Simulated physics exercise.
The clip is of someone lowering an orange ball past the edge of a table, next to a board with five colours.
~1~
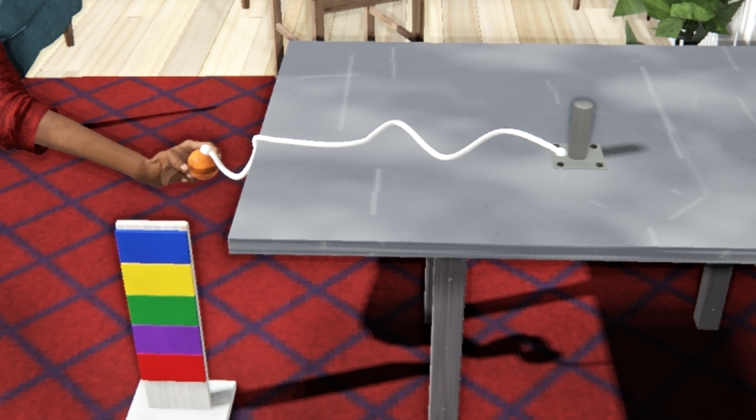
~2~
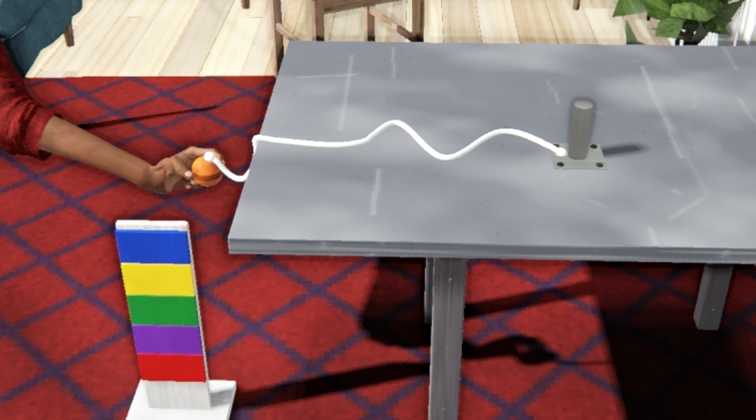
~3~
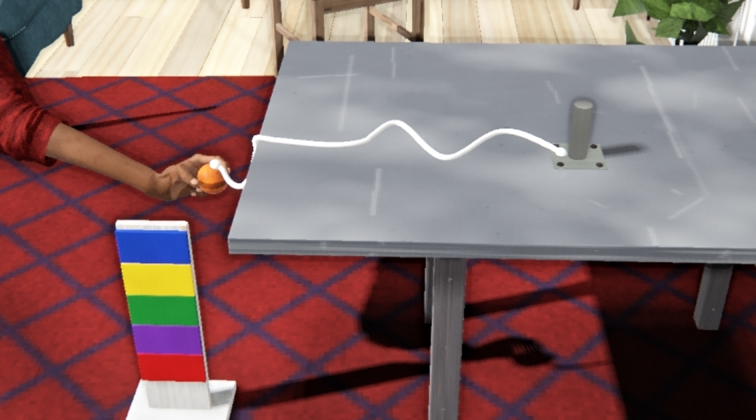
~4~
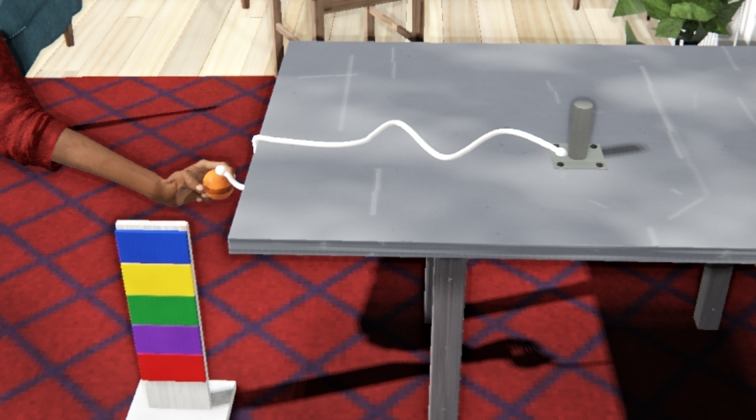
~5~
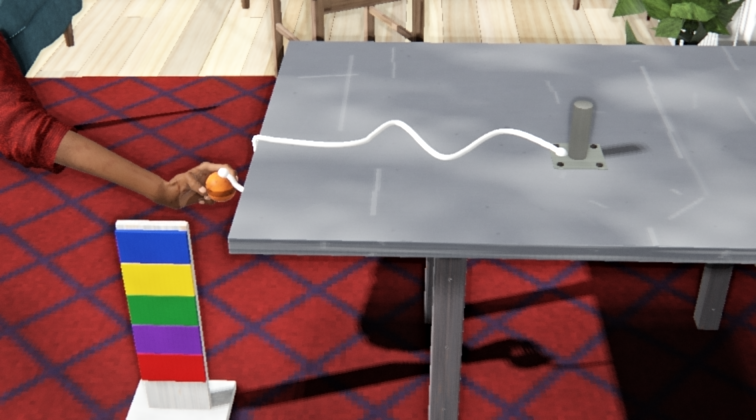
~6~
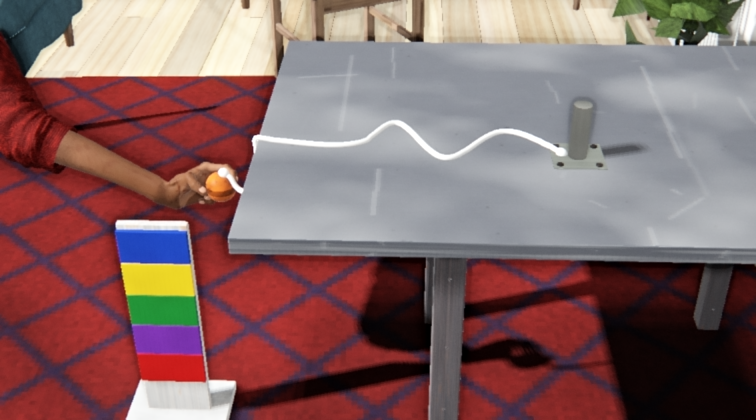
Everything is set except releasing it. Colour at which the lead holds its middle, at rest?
Green.
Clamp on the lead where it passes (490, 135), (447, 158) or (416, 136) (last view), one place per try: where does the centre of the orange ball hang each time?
The pixel places are (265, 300), (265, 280) and (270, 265), one per try.
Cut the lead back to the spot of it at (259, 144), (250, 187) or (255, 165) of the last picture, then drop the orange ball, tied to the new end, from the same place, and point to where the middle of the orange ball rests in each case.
Roughly (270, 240), (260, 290), (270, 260).
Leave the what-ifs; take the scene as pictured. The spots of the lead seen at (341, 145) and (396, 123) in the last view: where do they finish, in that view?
End positions: About (258, 160) and about (310, 139).
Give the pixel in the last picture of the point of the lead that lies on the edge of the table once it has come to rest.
About (361, 142).
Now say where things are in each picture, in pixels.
In the first picture, orange ball (204, 164); blue (153, 249); yellow (158, 281); green (163, 311); purple (167, 341); red (172, 369).
In the second picture, orange ball (207, 171); lead through (529, 137) (463, 153) (409, 130) (348, 145) (257, 147).
In the third picture, orange ball (213, 179).
In the fourth picture, orange ball (219, 184); lead through (529, 137) (463, 153) (409, 130) (348, 145) (257, 147).
In the fifth picture, orange ball (221, 186).
In the sixth picture, orange ball (221, 186); lead through (529, 137) (463, 153) (409, 130) (348, 145) (257, 147).
Soon after, ball near (281, 306); level with green.
After that, ball near (262, 320); level with green.
In the end, ball near (269, 320); level with green. Its centre hangs level with the green band.
